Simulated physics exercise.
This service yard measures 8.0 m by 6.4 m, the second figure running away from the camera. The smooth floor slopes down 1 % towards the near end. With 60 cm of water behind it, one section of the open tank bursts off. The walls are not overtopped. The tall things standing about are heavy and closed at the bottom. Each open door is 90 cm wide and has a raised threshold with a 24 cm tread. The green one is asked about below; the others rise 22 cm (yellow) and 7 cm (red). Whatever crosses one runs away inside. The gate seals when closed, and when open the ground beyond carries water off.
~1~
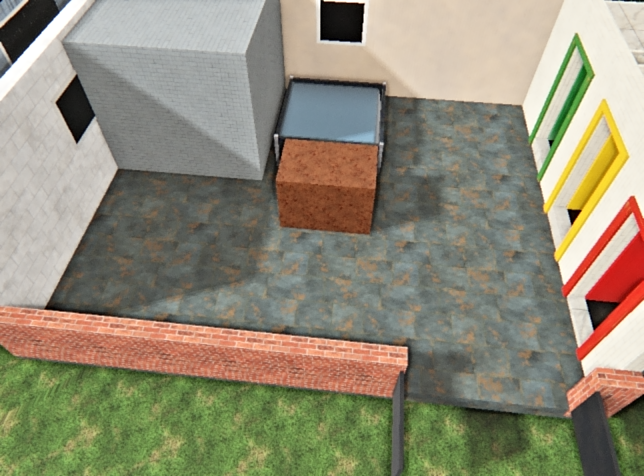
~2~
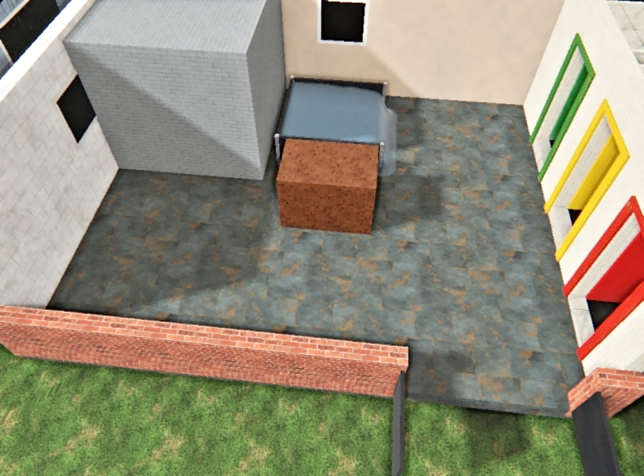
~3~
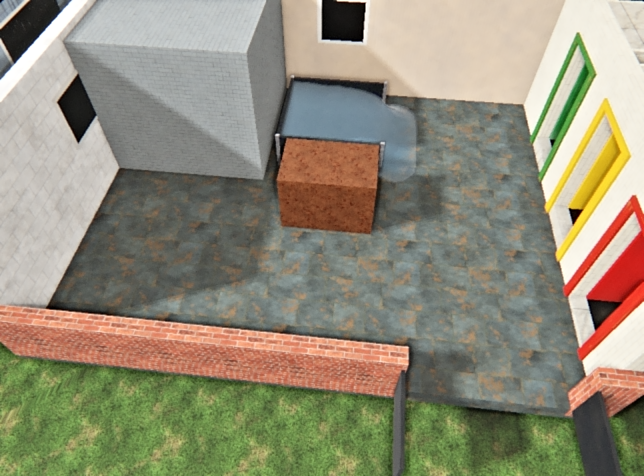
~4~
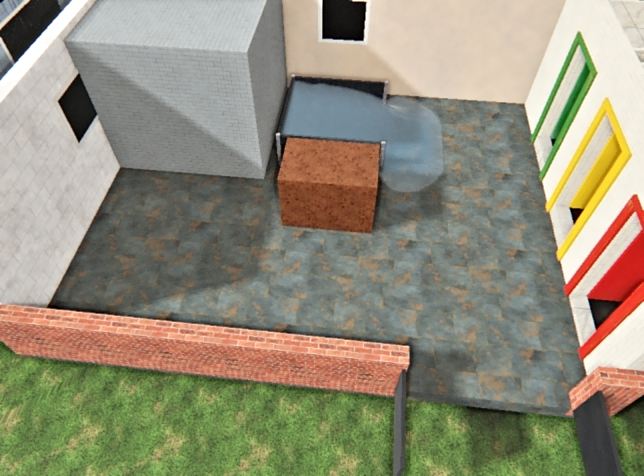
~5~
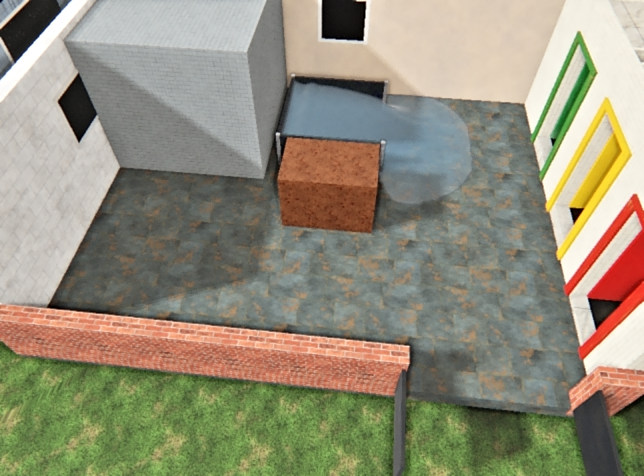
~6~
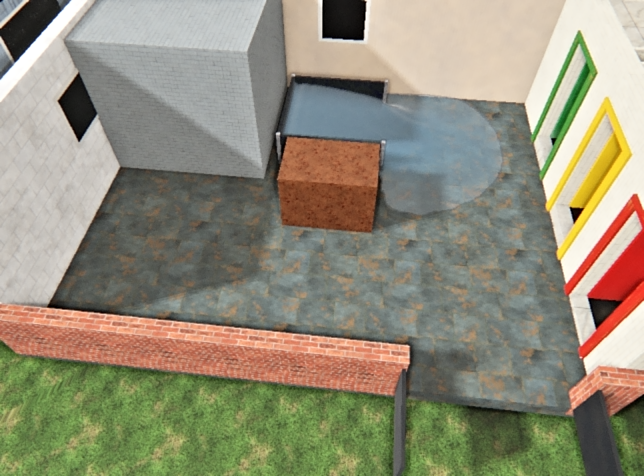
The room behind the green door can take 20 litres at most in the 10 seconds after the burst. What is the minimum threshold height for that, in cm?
It would have to be roughly 25 cm high.
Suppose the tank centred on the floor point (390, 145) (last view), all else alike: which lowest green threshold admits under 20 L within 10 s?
About 33 cm.
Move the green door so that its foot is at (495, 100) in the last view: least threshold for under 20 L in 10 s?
Roughly 23 cm.
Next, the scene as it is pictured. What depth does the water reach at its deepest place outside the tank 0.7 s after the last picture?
About 30 cm.
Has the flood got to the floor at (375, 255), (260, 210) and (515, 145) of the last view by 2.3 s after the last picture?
In that order: Still dry, dry, wet.
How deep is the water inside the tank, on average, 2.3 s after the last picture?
Roughly 12 cm on average.
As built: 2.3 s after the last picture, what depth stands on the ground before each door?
In cm: Yellow 16, red 9, green 24.
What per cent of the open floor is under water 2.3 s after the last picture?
About 35 per cent.
Then, 0.7 s after the last picture water covers 30 % of the floor, deepest (30 cm) near (531, 144); 28 cm at the green door, 6 litres in over its 20 cm threshold.
Then, 2.3 s after the last picture water covers 35 % of the floor, deepest (26 cm) near (464, 106); 24 cm at the green door, 60 litres in over its 20 cm threshold.
Then, 9.3 s after the last picture water covers 75 % of the floor, deepest (7 cm) near (34, 333); 3 cm at the green door, 67 litres in over its 20 cm threshold.
At the green door as built, the water peaked near 30 cm, 1.1 s after the last picture.
With a threshold of 21.5 cm, 50 litres would have come in within the 10 s; with 29.5 cm, 3 litres. So under 20 litres takes about 25 cm.
